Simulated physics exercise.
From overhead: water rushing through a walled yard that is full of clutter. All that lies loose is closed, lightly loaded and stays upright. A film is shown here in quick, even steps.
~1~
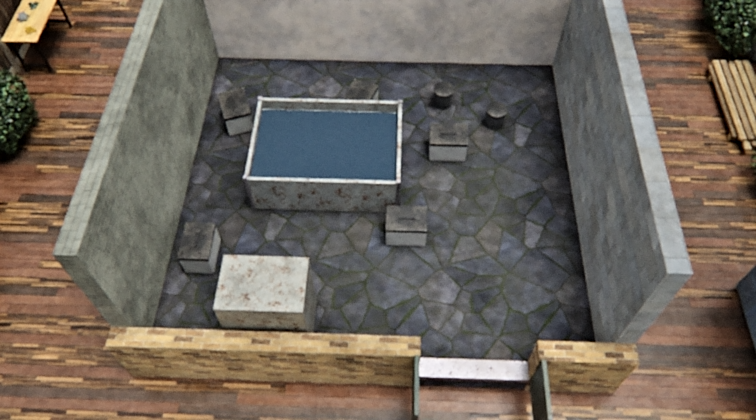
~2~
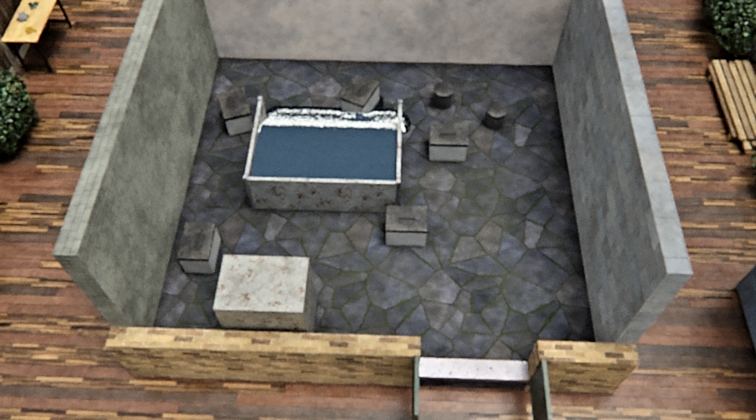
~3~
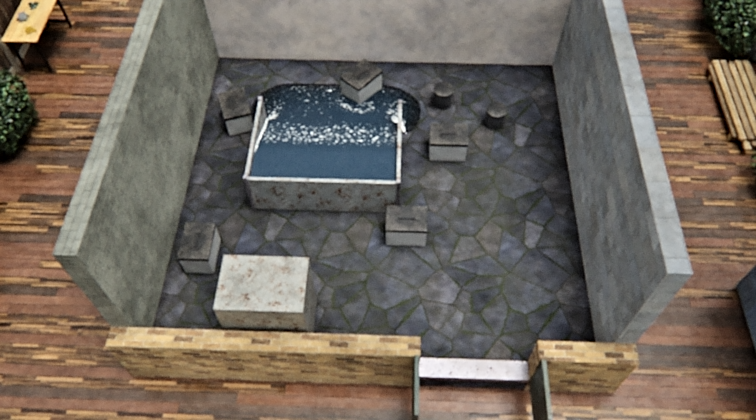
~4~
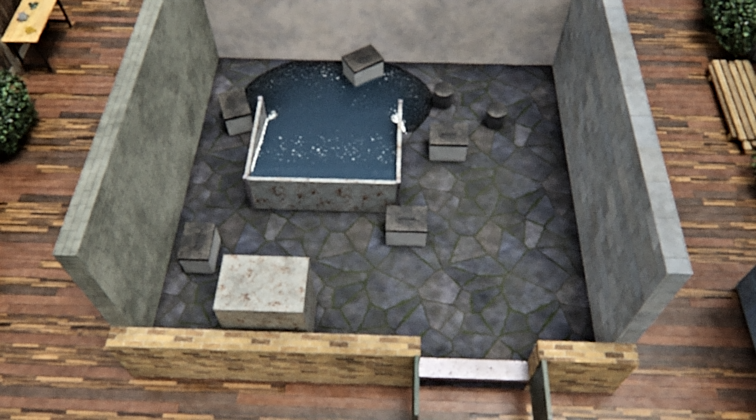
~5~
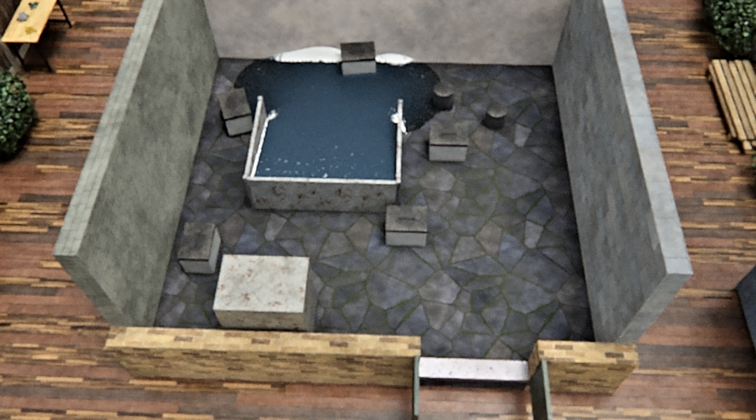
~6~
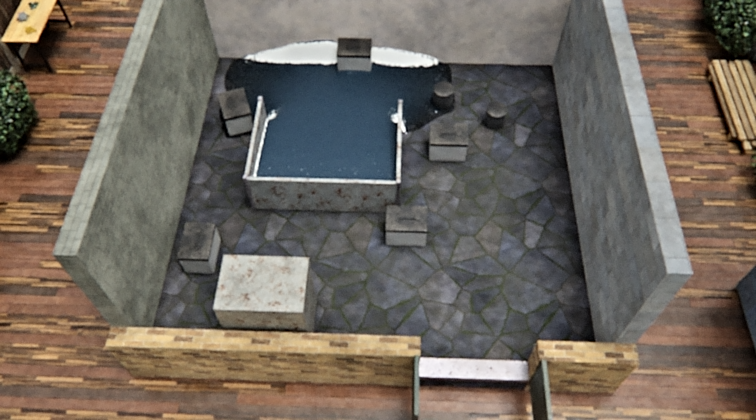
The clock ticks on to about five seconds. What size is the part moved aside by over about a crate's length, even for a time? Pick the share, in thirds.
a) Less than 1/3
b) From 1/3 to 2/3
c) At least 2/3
c.
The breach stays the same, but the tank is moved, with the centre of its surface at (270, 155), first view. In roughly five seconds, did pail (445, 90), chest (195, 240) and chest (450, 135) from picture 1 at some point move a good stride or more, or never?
Taking them in turn: Got sent well off; kept near its start; got sent well off.
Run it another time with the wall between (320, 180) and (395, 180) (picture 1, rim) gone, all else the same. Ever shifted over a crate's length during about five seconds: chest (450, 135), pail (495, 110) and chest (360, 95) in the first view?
Working through them in order, the first not displaced that far, the second not displaced that far and the last not displaced that far.
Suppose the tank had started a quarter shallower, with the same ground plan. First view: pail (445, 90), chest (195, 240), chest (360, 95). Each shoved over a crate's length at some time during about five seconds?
In the order you named them: Went past the threshold, went past the threshold, went past the threshold.
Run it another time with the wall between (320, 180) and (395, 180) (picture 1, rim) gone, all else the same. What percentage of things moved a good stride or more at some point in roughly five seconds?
About 30 per cent.
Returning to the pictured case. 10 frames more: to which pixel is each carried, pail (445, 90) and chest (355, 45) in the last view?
About (472, 109) and (387, 46).
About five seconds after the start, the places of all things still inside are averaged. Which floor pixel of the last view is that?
Mean position: About (409, 218).
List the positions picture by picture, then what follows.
In the first picture, a chest at (360, 94) rests on the ground; a chest at (449, 134), on the bottom; 0 of 7 have shifted.
In the second picture, a chest at (360, 90) rests on the ground, close to its start; a chest at (449, 134), on the bottom; 1 of 7 have shifted.
In the third picture, a chest at (361, 74) rests on the ground, a stride from its start; a chest at (449, 134), on the bottom; 1 of 7 have shifted.
In the fourth picture, a chest at (363, 58), on the bottom, a stride from its start; a chest at (449, 134), on the bottom; 1 of 7 have shifted.
In the fifth picture, a chest at (358, 51), afloat, a stride from its start; a chest at (449, 134), on the bottom; 1 of 7 have shifted.
In the sixth picture, a chest at (354, 47), afloat, a stride from its start; a chest at (449, 134), on the bottom; 1 of 7 have shifted.
A moment on, 1 of 7 are well off their spots; 1 afloat.
Next, 2 of 7 are well off their spots; 1 afloat.
Later, 5 of 7 are well off their spots; 3 afloat.
In the end, 5 of 7 are well off their spots, and 5 have been at some point; 2 afloat.
